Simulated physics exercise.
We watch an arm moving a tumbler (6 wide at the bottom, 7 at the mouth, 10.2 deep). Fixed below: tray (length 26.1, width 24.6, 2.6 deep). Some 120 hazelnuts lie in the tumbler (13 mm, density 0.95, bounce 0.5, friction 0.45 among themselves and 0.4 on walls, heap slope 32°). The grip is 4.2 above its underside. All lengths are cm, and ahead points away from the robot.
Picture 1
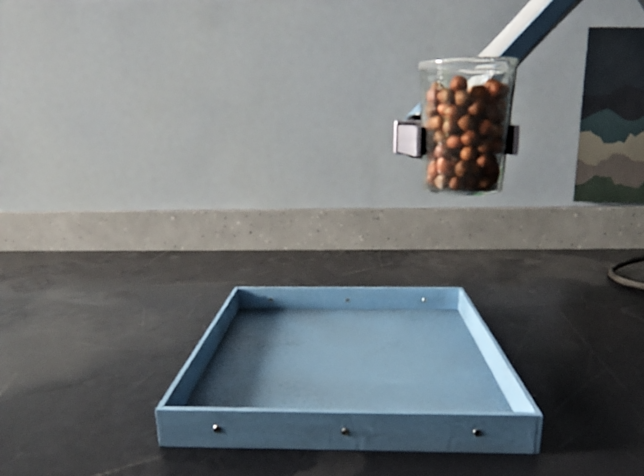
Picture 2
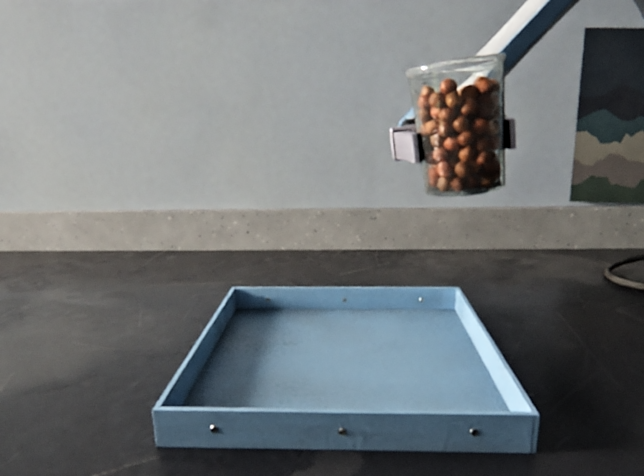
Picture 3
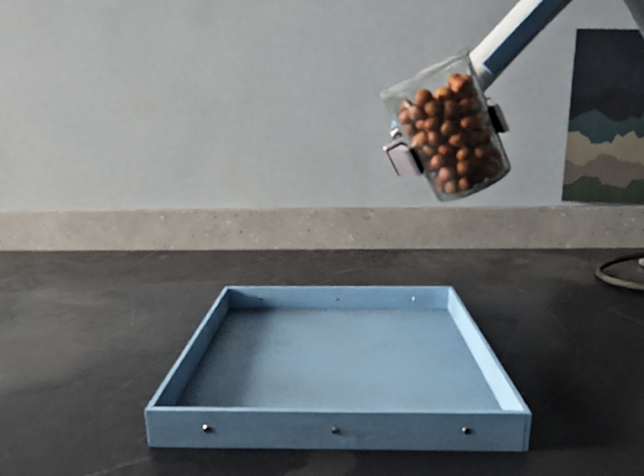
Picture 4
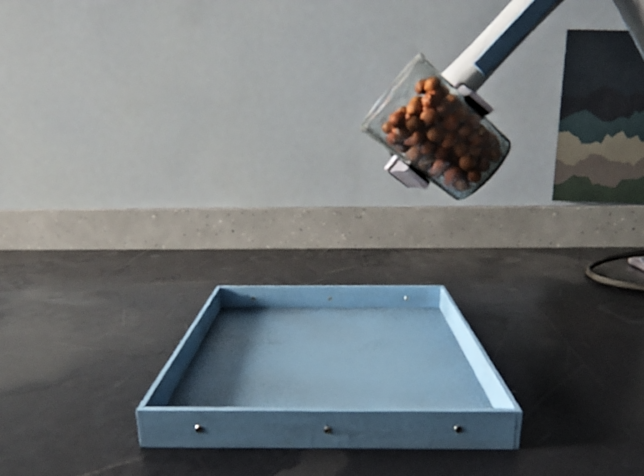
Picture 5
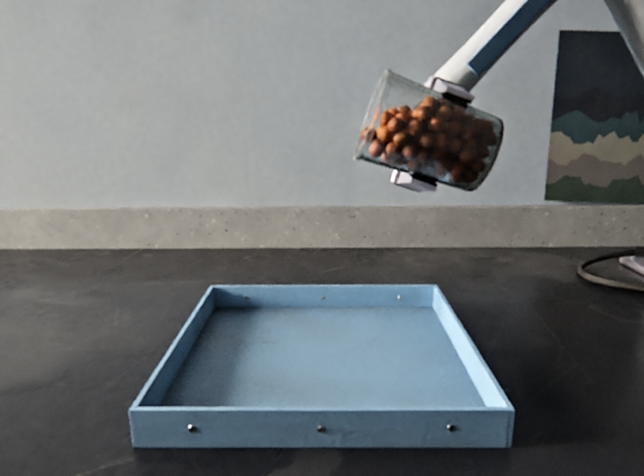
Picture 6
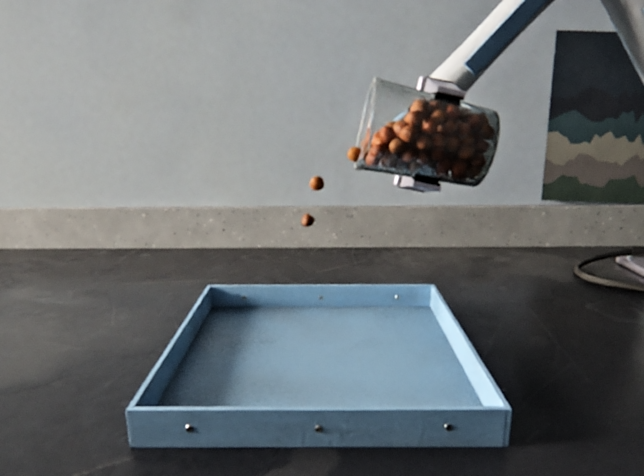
A glass of hazelnuts tilts left in a robot arm's grip, and two nuts drop out.
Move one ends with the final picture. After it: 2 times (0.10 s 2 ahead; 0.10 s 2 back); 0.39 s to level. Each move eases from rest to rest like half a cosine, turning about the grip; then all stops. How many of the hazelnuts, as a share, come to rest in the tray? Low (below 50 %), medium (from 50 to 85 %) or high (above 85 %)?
In the tray the share is low, below 50 %.
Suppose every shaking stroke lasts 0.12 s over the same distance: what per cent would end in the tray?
It would be near 20 per cent.
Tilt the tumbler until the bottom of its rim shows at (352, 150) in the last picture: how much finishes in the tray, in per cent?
About 15 per cent.
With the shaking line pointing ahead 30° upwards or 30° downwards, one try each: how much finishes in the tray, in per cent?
About 30 and 20 per cent.
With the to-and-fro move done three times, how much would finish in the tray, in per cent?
It would be near 35 per cent.
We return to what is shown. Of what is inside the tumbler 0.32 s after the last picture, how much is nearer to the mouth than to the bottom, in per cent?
About 50 per cent.
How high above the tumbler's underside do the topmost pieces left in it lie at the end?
Some 7.0 cm.
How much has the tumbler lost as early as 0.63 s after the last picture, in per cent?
Some 30 per cent.
Then, 0.32 s on, tilted 78° forward, highest piece 22 above the table; 104 in the tumbler, 10 in the tray, 6 in flight or on a rim.
Then, 0.63 s on, tilted 28° forward, highest piece 25 above the table; 85 in the tumbler, 31 in the tray, 4 in flight or on a rim.
Then, 0.99 s on, level, highest piece 24 above the table; 85 in the tumbler, 34 in the tray, 1 on the table or floor.
Then, 2.04 s on, level, highest piece 24 above the table; 85 in the tumbler, 34 in the tray, 1 on the table or floor.
In the end, 85 in the tumbler, 34 in the tray, 1 on the table or floor. That is 28 % in the tray.
